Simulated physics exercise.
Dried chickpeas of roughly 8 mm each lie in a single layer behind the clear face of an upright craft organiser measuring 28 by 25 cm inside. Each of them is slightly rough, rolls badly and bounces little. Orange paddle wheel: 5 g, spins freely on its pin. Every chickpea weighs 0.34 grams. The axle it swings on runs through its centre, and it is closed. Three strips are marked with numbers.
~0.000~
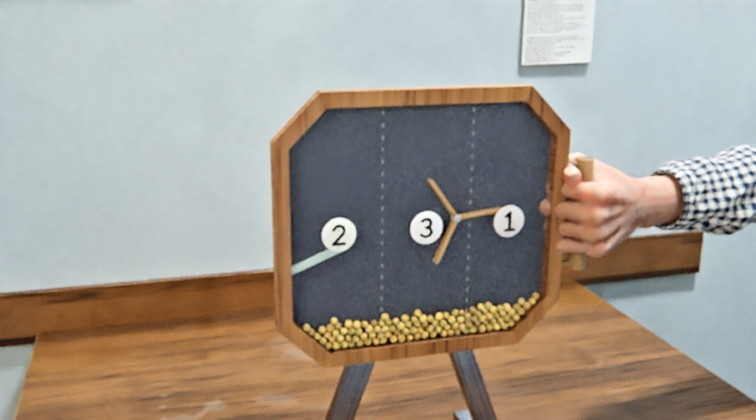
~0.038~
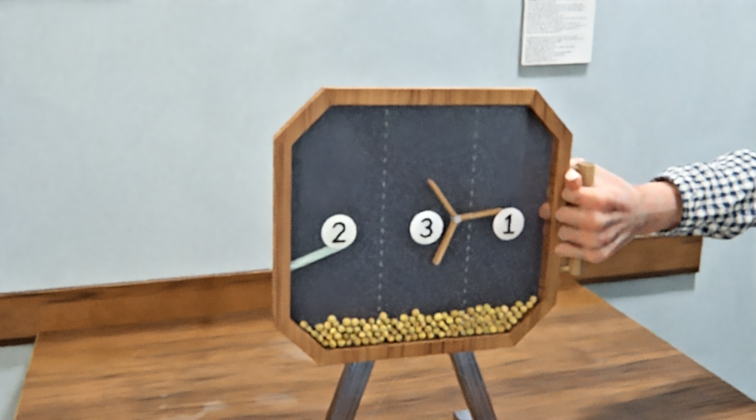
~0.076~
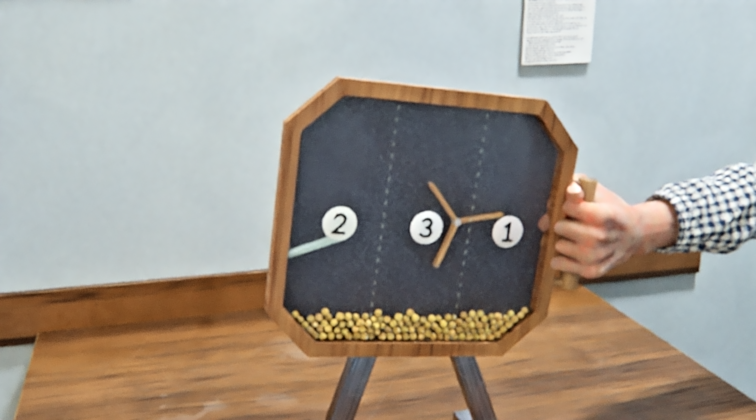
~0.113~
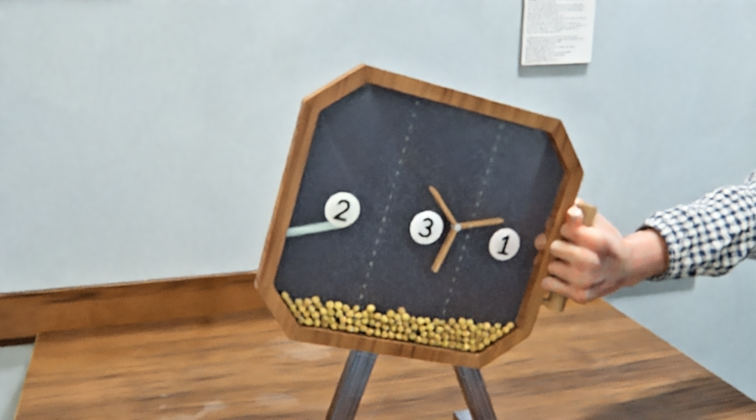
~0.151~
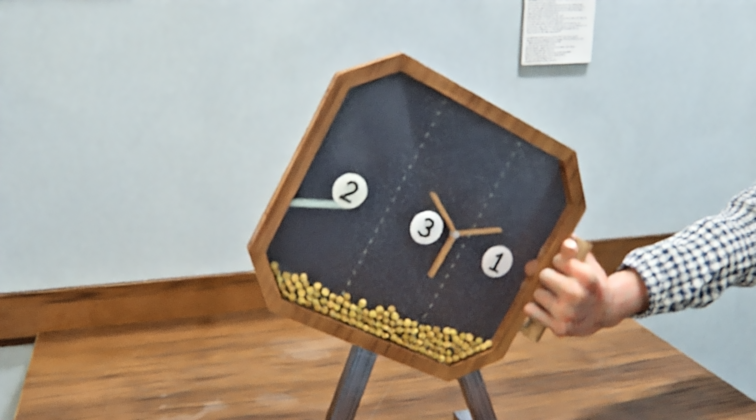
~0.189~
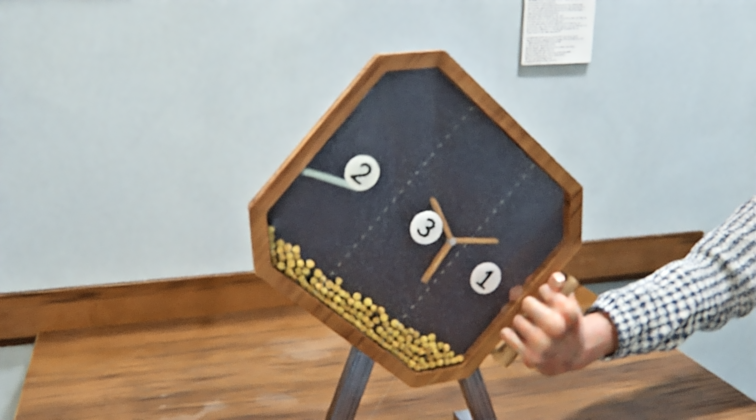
The video shows a hand on the right gradually turning an upright, wood-framed dark panel clockwise on its stand, while the yellowish balls along its bottom shift leftward within the case and form a slope down to the right.
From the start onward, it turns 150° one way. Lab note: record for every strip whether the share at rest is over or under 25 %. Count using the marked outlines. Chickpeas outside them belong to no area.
Recorded: Strip 1 over, strip 2 under, strip 3 under.
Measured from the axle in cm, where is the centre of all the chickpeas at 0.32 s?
10 cm left, 4 cm below.
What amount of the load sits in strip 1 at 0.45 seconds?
It comes to close to 75 percent.
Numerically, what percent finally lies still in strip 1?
Some 90 per cent.
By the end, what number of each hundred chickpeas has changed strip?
Close to 70 % end up somewhere else.
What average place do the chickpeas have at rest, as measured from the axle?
Some 4 cm left and 12 cm below.
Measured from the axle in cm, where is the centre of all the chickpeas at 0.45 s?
About 10 cm left and 1 cm below.
After 0.32 s, it stands 88° clockwise; the chickpeas' middle is 10 cm left of and 4 cm below the centre; no. 1, 50 %, no. 2, 20 %, no. 3, 35 %.
After 0.45 s, it stands 133° clockwise; the chickpeas' middle is 10 cm left of and 1 cm below the centre; no. 1, 75 %, no. 2, 5 %, no. 3, 20 %.
After 0.57 s, it stands 150° clockwise; the chickpeas' middle is 7 cm left of and 5 cm below the centre; no. 1, 75 %, no. 2, 5 %, no. 3, 20 %.
All still by 2.4 s, it stands 150° clockwise; no. 1, 90 %, no. 2, 0 %, no. 3, 10 %.
